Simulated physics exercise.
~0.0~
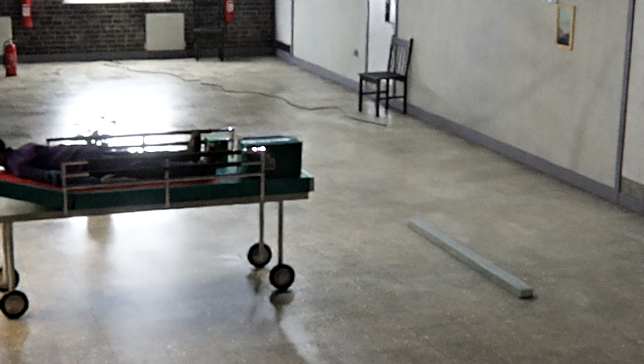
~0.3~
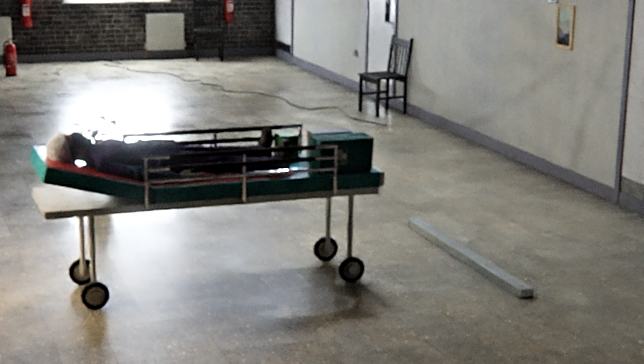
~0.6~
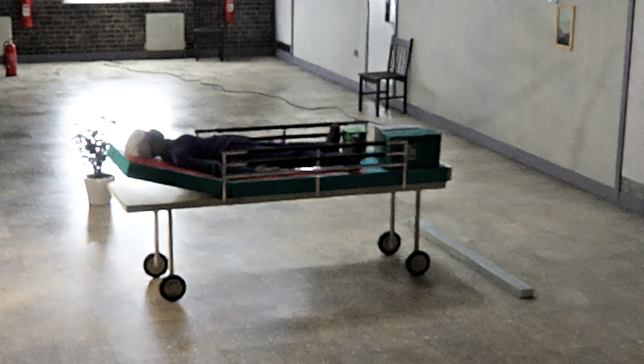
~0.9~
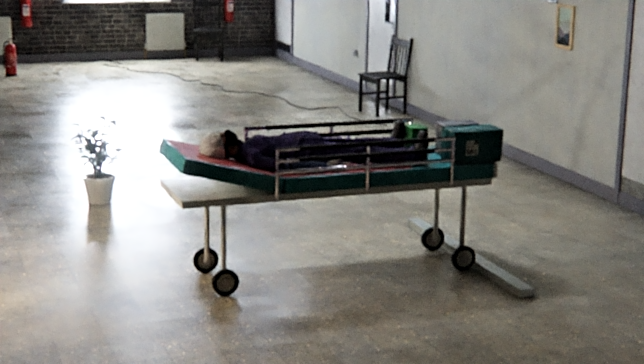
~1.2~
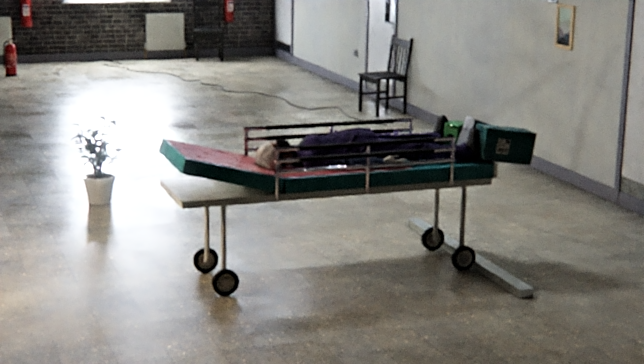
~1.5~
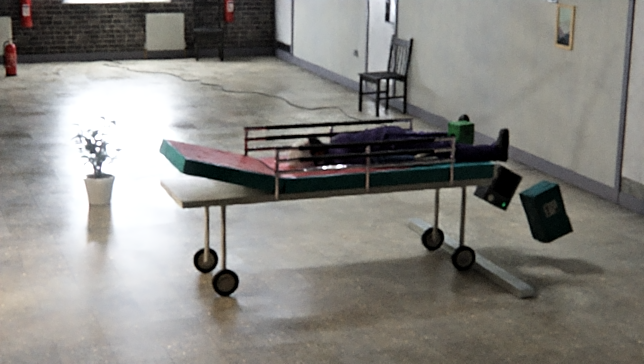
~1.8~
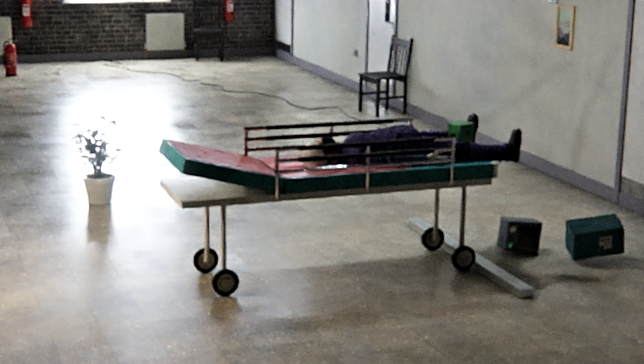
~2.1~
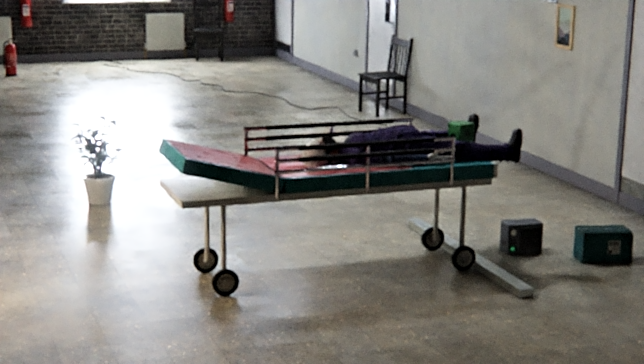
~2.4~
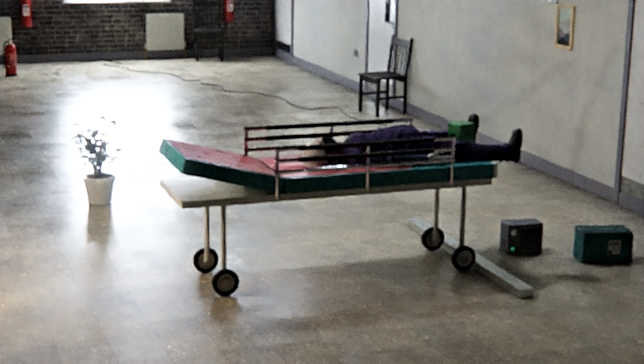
A person in dark clothes lies on a red and green mattress between rails on a wheeled stretcher, seen from a raised, still view of a bare grey room. A teal holdall, a dark grey monitor and a green pump sit near the feet. The stretcher rolls right, past a potted plant, and stops at a low sill on the floor. The person and the loose things keep sliding right, and the monitor leans. Holdall and monitor drop off the foot end, turn over and land upside down on the floor. The pump stays upright aboard, and the person stops with the ankles beyond the foot end.
